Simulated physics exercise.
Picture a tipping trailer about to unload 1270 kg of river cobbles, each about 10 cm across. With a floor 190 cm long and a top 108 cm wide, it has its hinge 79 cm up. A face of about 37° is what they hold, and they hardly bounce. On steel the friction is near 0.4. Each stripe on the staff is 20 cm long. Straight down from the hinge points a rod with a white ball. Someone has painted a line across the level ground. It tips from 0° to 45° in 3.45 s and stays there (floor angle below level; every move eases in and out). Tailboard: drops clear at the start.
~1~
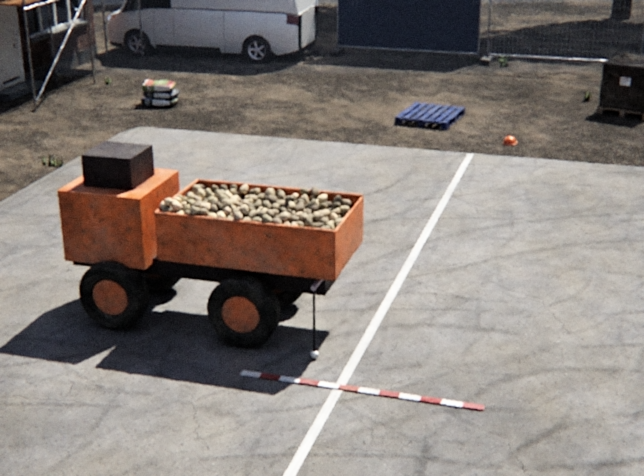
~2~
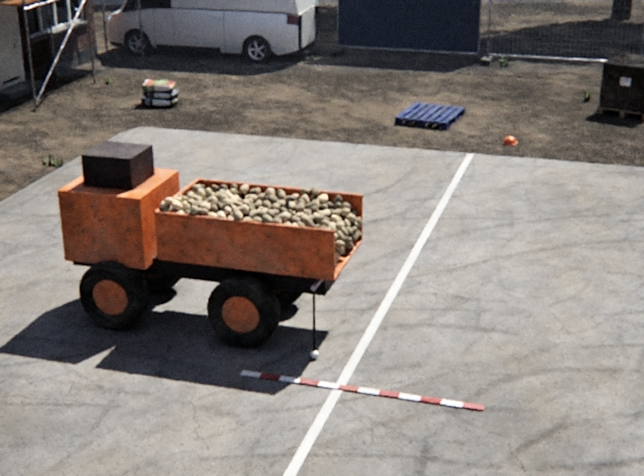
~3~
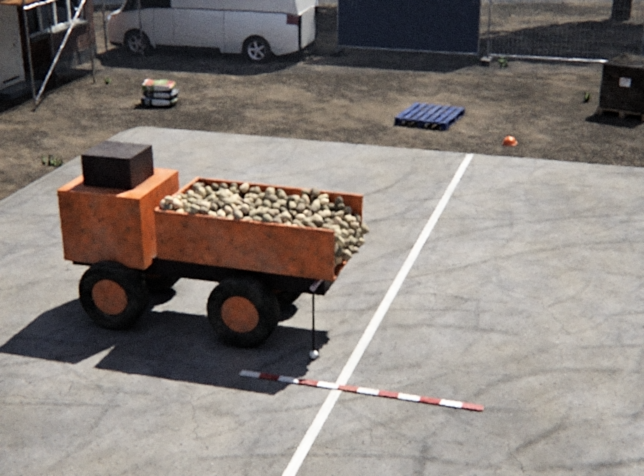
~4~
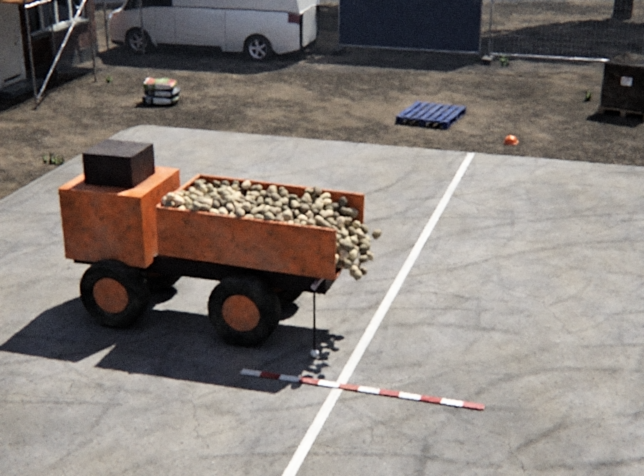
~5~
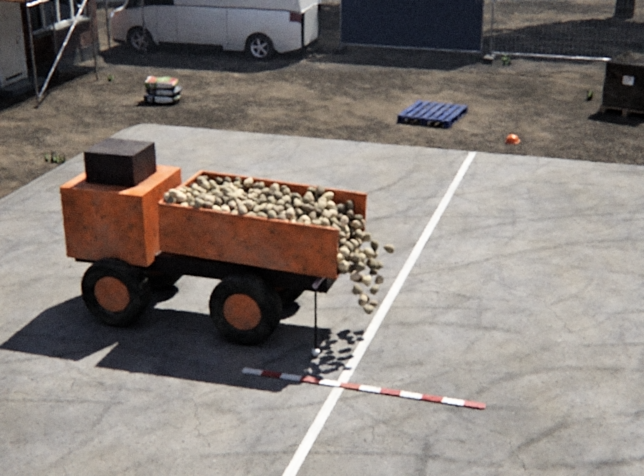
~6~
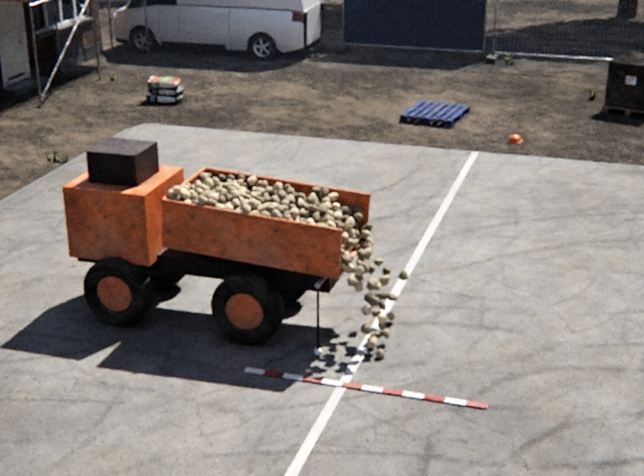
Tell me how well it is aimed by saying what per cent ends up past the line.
Around 85 per cent ends up there.
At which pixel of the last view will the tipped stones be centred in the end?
Their centre sits close to (421, 333).
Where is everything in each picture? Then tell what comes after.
In the first frame, the bed is at 0°, its lip at (334, 280); the top of the load is at (264, 197).
In the second frame, lip at (334, 280), floor tilted 0°, highest stones at (264, 197).
In the third frame, lip at (334, 280), floor tilted 1°, highest stones at (253, 195); 1 % has left.
In the fourth frame, lip at (335, 279), floor tilted 1°, highest stones at (241, 192); 3 % has left.
In the fifth frame, lip at (336, 279), floor tilted 2°, highest stones at (220, 187); 5 % has left.
In the sixth frame, the bed is at 4°, its lip at (339, 279); the top of the load is at (223, 185); 6 % has left.
A little later the floor is at 38°; 41 % in the bed, 10 % short of the line, 49 % past the line; the foremost stones are at (485, 361).
Then the floor is at 45°; 0 % in the bed, 13 % short of the line, 87 % past the line; the foremost stones are at (548, 355).
Later still the floor is at 45°; 0 % in the bed, 14 % short of the line, 86 % past the line; the foremost stones are at (561, 358).
In the end the floor is at 45°; 0 % in the bed, 14 % short of the line, 86 % past the line; the foremost stones are at (568, 368).
